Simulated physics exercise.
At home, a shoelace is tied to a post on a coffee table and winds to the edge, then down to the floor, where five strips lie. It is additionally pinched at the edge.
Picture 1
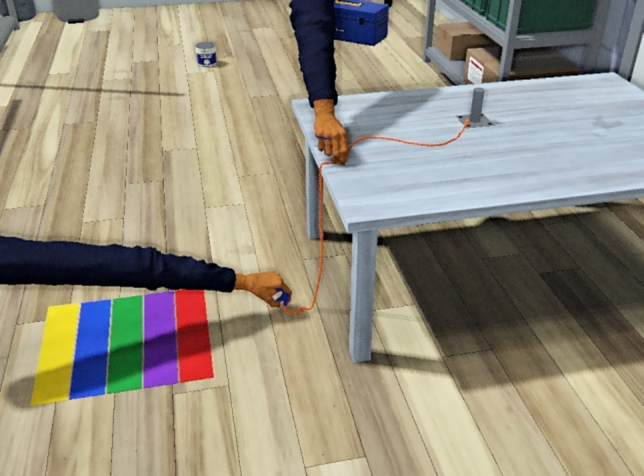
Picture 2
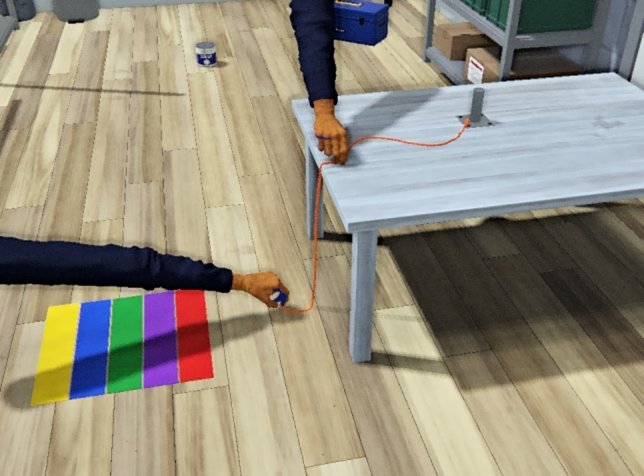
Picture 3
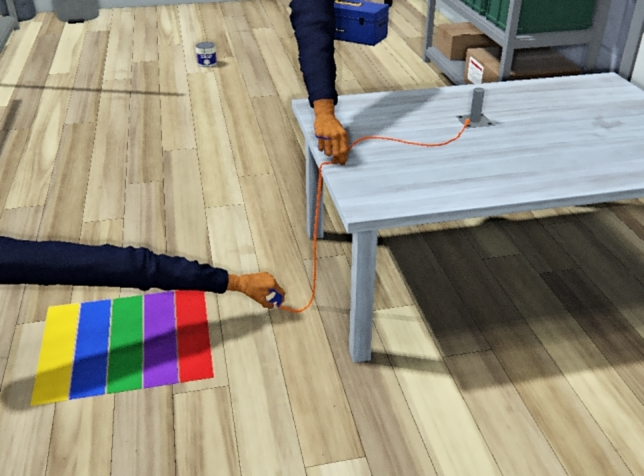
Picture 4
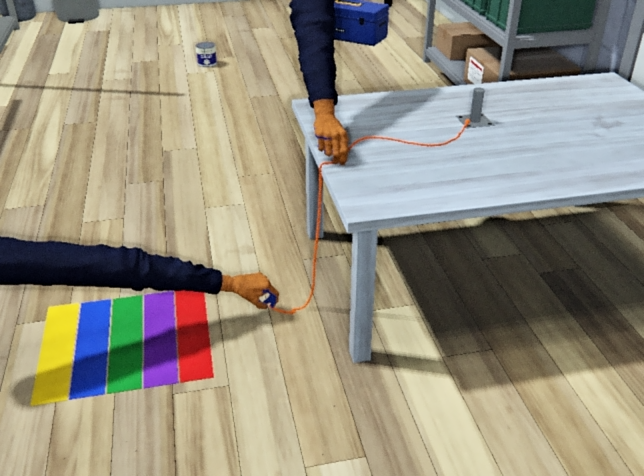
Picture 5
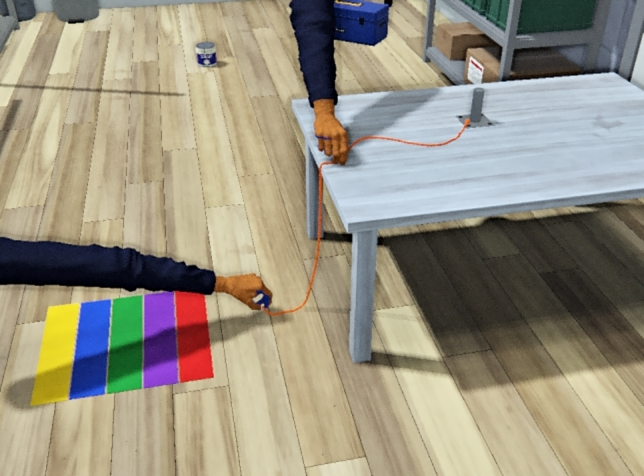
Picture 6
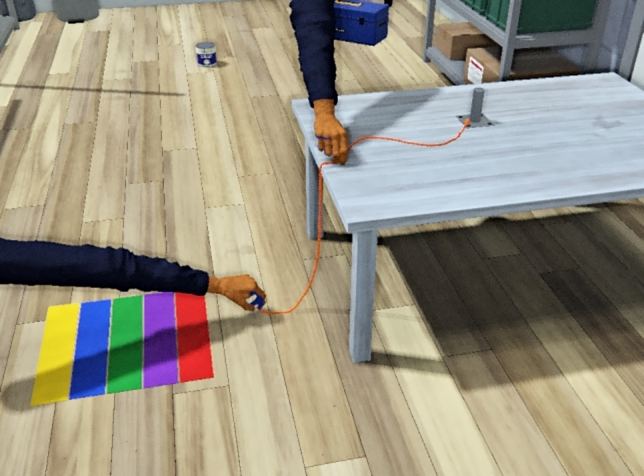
An orange shoelace runs from a post on a pale grey table to its edge and down toward a wooden floor, in a workshop-like room seen from above at an angle. Two dark-sleeved arms with orange gloves hold it, while yellow, blue, green, purple and red strips lie at left. The lower hand draws the lace's end slightly leftward, the upper hand and camera staying still.
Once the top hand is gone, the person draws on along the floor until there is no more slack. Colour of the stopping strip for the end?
Green.
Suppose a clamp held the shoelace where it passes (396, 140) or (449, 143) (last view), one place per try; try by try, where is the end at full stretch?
First (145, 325), then (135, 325).
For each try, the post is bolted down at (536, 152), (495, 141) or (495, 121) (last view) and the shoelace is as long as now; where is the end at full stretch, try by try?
The places come out near (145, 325), (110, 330) and (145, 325).
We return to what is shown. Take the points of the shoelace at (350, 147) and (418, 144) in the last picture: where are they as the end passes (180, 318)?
One heads to (322, 156) and the other heads to (392, 138).
Soon after, end near (180, 318); over red.
After that, end near (139, 324); over green.
At the stop, end near (115, 327); over green. The end stops over the green strip.
